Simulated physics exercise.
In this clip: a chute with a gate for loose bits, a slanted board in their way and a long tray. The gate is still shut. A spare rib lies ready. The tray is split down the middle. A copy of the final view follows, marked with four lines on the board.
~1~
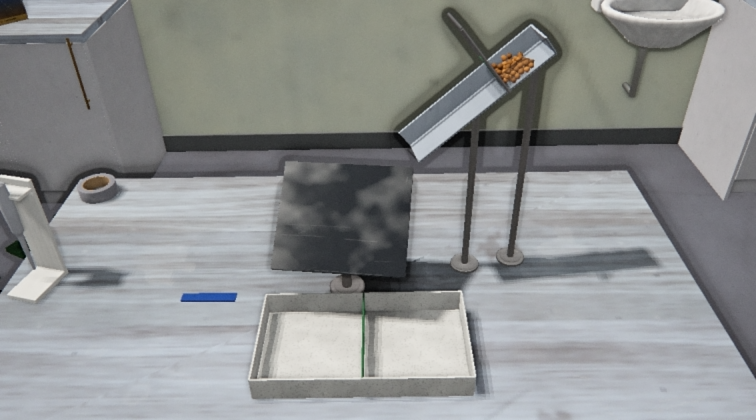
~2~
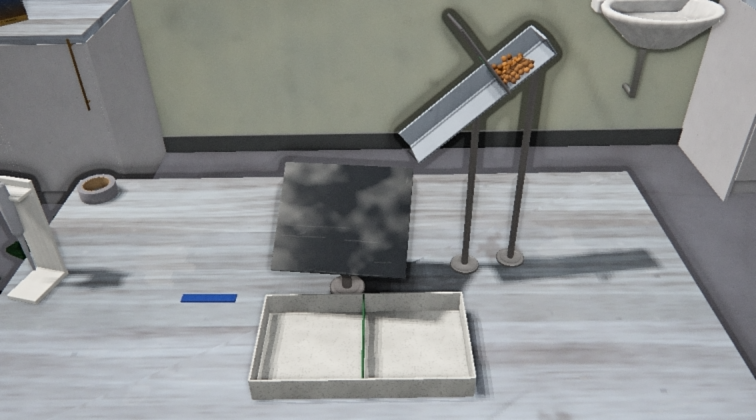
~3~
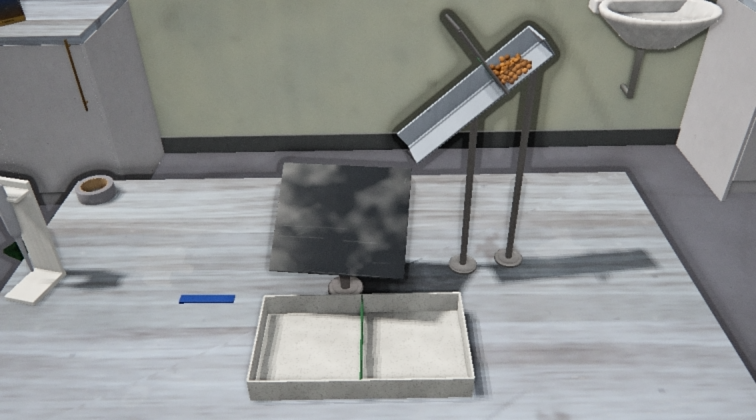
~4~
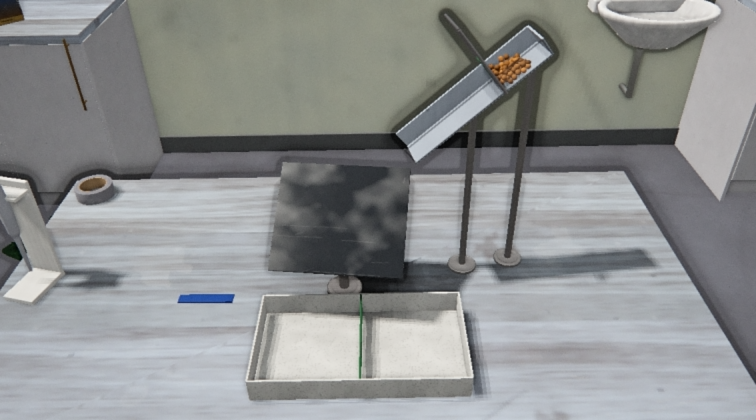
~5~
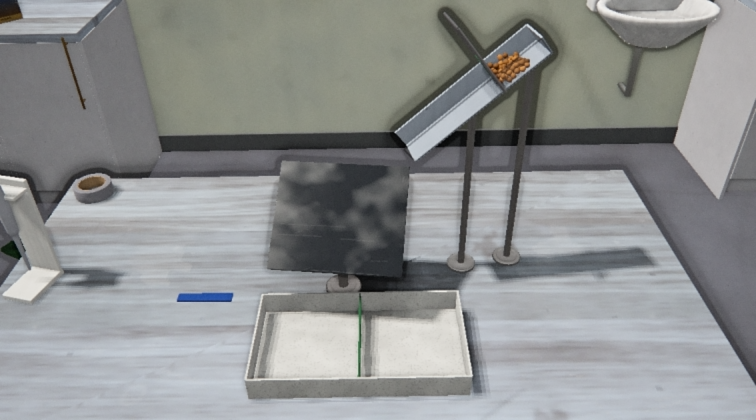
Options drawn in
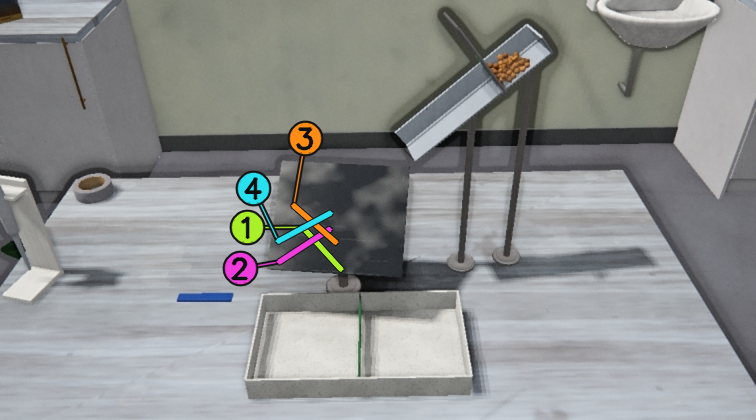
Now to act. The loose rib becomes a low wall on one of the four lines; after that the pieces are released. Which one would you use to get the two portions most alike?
1 is best.
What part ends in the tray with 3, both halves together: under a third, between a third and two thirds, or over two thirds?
It is over two thirds.
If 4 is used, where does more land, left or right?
More lands on the left.
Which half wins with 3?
More lands on the left.
On the marked copy, line 1 from (302, 227) to (340, 269); line 2 from (329, 229) to (279, 261); line 3 from (293, 205) to (335, 242); line 4 from (330, 213) to (278, 241).
With 1, of what is caught, about two thirds in the left half, about a third in the right.
With 2, of what is caught, nearly all in the left half, a stray few in the right.
With 3, of what is caught, nearly all in the left half, a small part in the right.
With 4, of what is caught, nearly all in the left half, a stray few in the right.
